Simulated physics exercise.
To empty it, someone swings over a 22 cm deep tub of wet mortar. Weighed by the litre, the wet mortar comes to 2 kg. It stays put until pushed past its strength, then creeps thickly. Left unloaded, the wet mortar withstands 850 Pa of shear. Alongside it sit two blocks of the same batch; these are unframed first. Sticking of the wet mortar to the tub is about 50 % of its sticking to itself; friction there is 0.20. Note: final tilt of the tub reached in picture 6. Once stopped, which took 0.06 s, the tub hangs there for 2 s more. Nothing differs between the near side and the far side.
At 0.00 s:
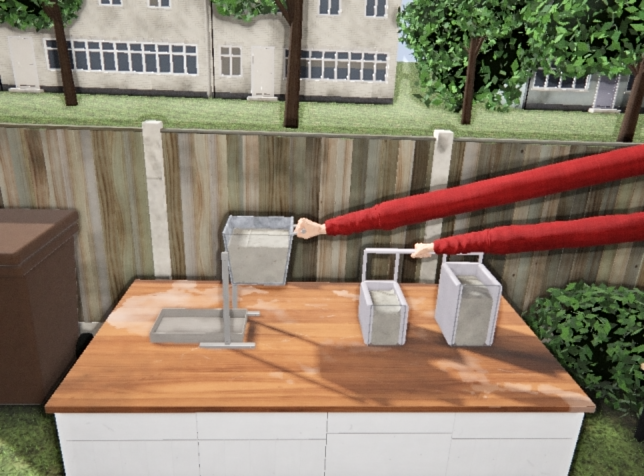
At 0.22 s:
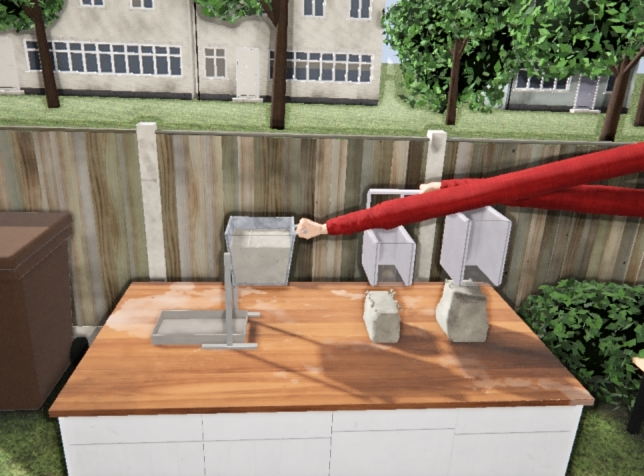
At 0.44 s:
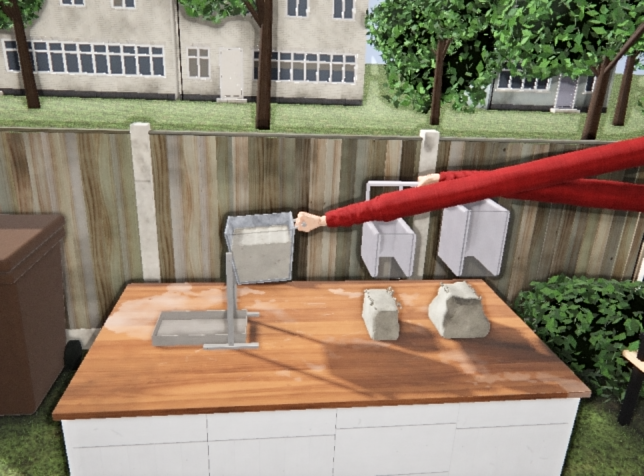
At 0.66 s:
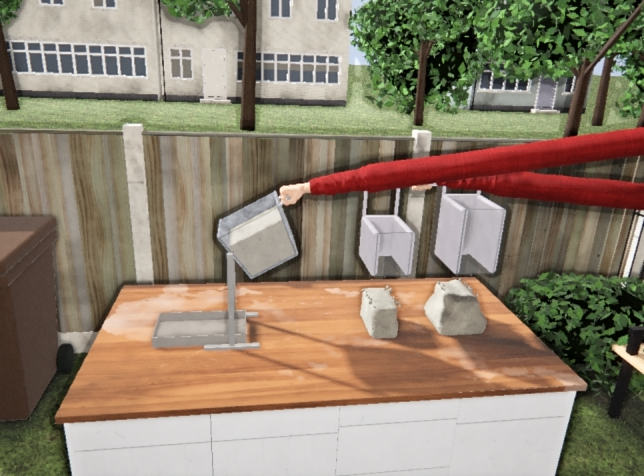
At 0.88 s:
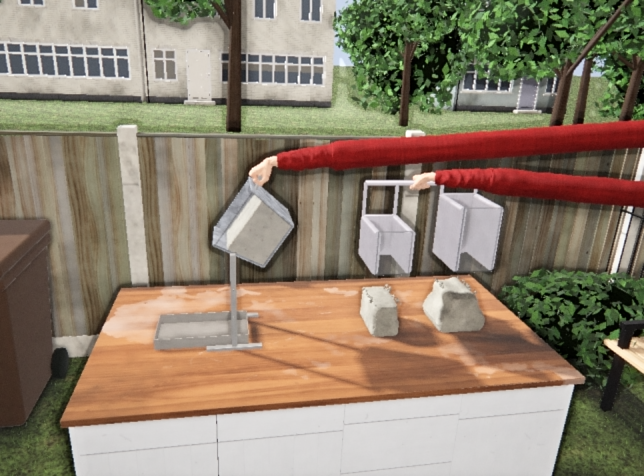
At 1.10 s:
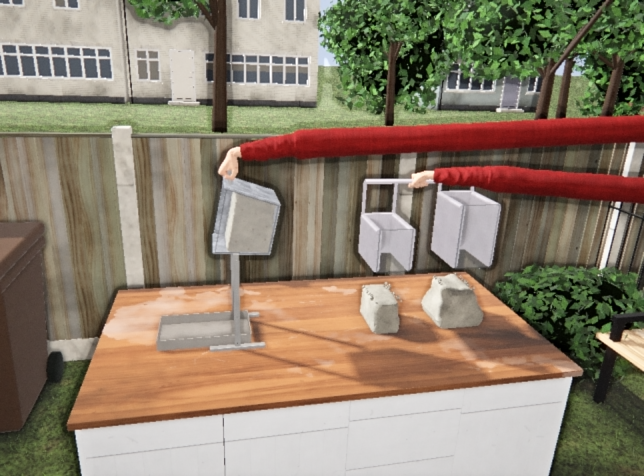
In a grassy backyard with a plank fence, trees and pale houses behind, a wooden-topped white counter is seen from slightly above as the view drifts gradually sideways. Long red-sleeved arms lift two clear box moulds off grey blocks at the right, and the larger block slumps lower and wider. At left, a hand swings a clear tub of grey wet mortar steeply over on its stand.
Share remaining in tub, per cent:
Near 100 percent.
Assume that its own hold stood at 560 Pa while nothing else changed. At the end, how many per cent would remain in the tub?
The share would be near 70 %.
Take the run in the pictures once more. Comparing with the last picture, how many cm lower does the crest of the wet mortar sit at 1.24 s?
Around 3 cm below its level in the last picture.
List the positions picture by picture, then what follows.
In the first frame, handle-side rim at (291, 235), tilt 0 degrees; top of the wet mortar at (252, 246); blocks stand 16 cm, 25 cm (left to right).
In the second frame, handle-side rim at (293, 235), tilt 0 degrees; top of the wet mortar at (254, 247); blocks stand 16 cm, 22 cm (left to right).
In the third frame, handle-side rim at (292, 229), tilt 5 degrees; top of the wet mortar at (287, 242); blocks stand 16 cm, 19 cm (left to right).
In the fourth frame, handle-side rim at (277, 207), tilt 29 degrees; top of the wet mortar at (279, 221); blocks stand 16 cm, 19 cm (left to right).
In the fifth frame, handle-side rim at (251, 192), tilt 56 degrees; top of the wet mortar at (263, 203); blocks stand 16 cm, 19 cm (left to right).
In the sixth frame, handle-side rim at (225, 189), tilt 79 degrees; top of the wet mortar at (240, 197); blocks stand 16 cm, 19 cm (left to right).
After 1.24 s, the tub is at 79 degrees and holds 100 %.
After 1.41 s, the tub is at 79 degrees and holds 100 %.
After 1.58 s, the tub is at 79 degrees and holds 100 %.
After 1.75 s, the tub is at 79 degrees and holds 100 %.
After 3.10 s, at the end, the tub is at 79 degrees and holds 100 %.
